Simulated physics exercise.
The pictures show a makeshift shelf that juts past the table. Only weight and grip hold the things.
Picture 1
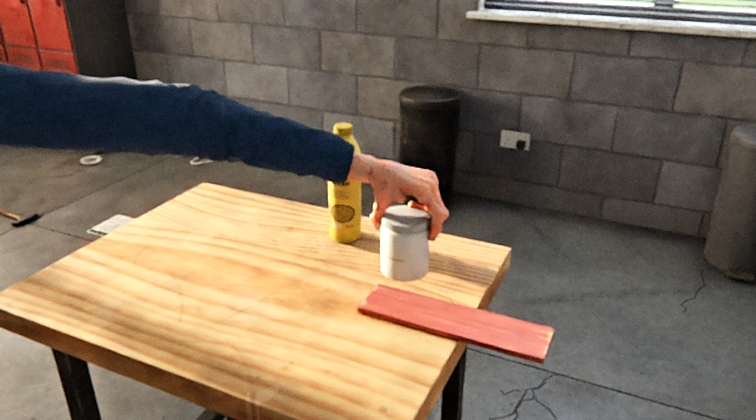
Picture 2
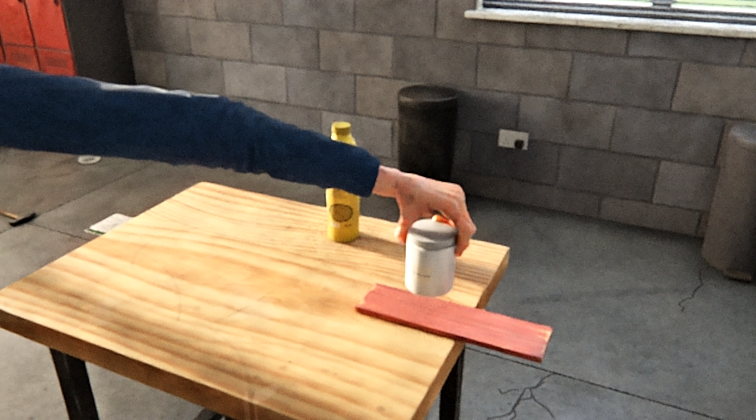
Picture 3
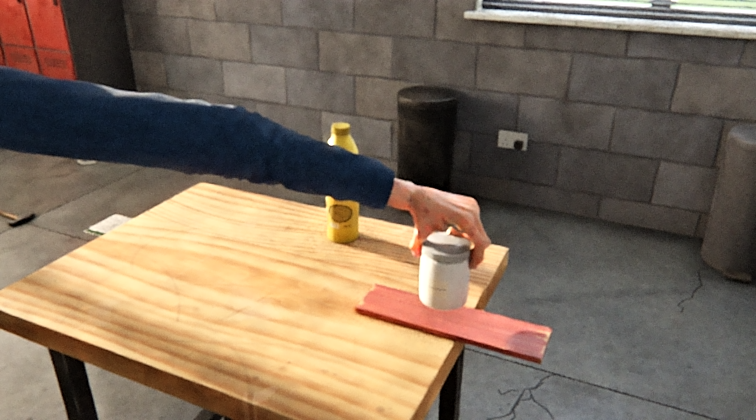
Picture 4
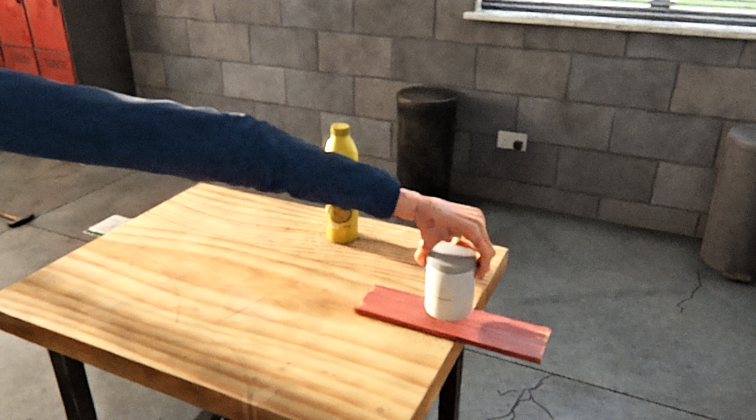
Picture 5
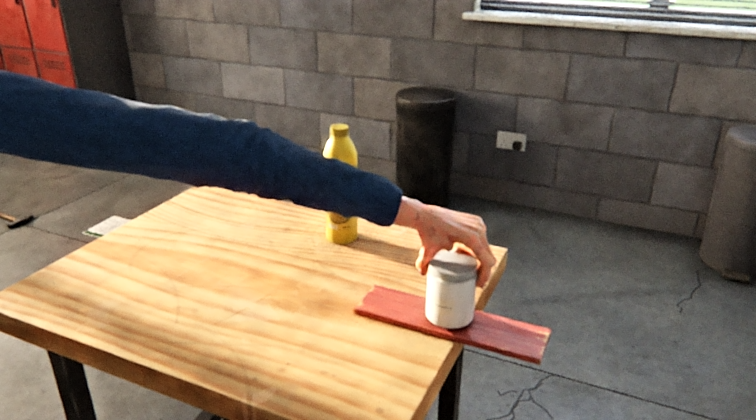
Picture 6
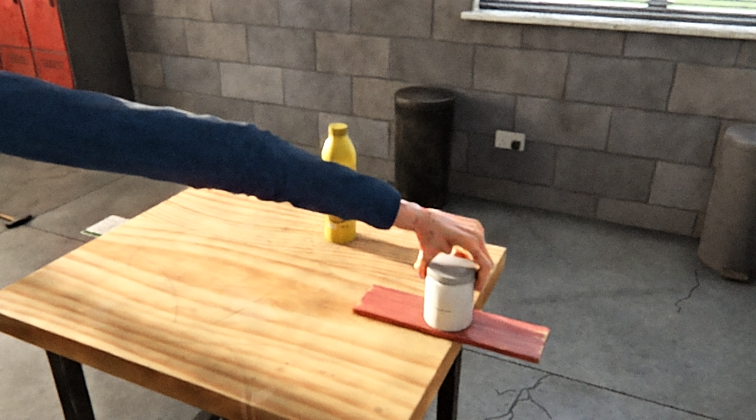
An arm in a dark blue sleeve reaches in from the left over a wooden table in a grey block-walled room, seen from slightly above. A yellow bottle stands near the back of the table, and a red board lies at the right corner, jutting past the edge. The hand carries a white jar with a grey lid rightward and down, sets it on the board and keeps hold.
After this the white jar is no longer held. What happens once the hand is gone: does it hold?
The plank holds.
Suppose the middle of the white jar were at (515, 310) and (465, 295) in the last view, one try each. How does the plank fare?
First, it tips off the edge; second, it keeps its balance.
Then, 0.50 s on from there, no change.
Then, 1.30 s on from there, white jar resting near (450, 292).
In the end, all 3 unmoved. At the end, from the last picture's camera, white jar near (450, 292). The plank keeps its balance.
